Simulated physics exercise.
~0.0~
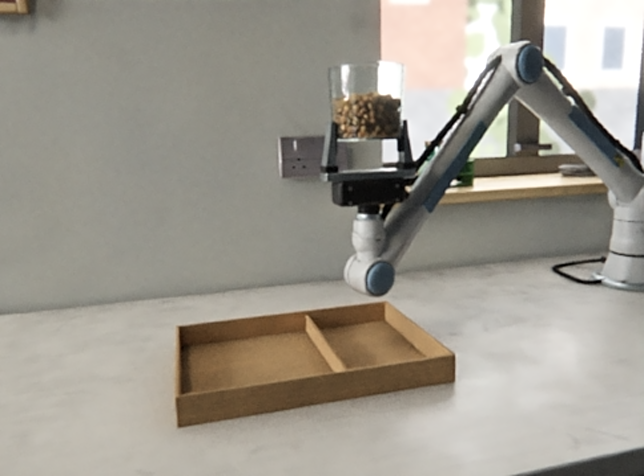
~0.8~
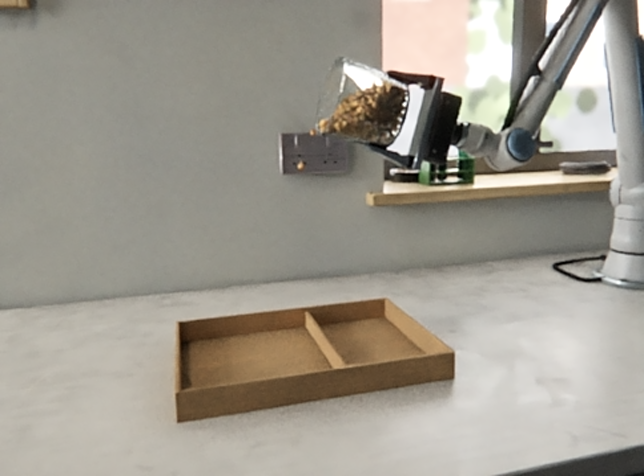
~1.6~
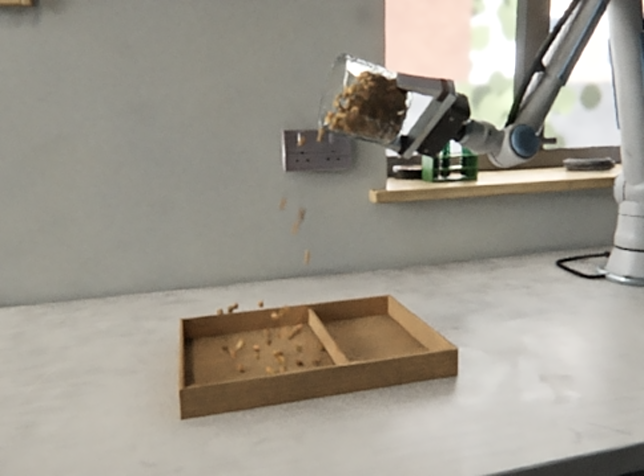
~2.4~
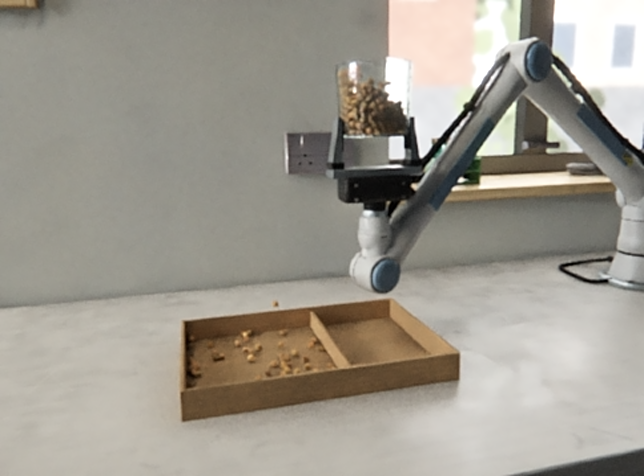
Robot arm tilting a clear tumbler of dried chickpeas, spilling some into a divided tray's left section, then returning it upright, mostly full.
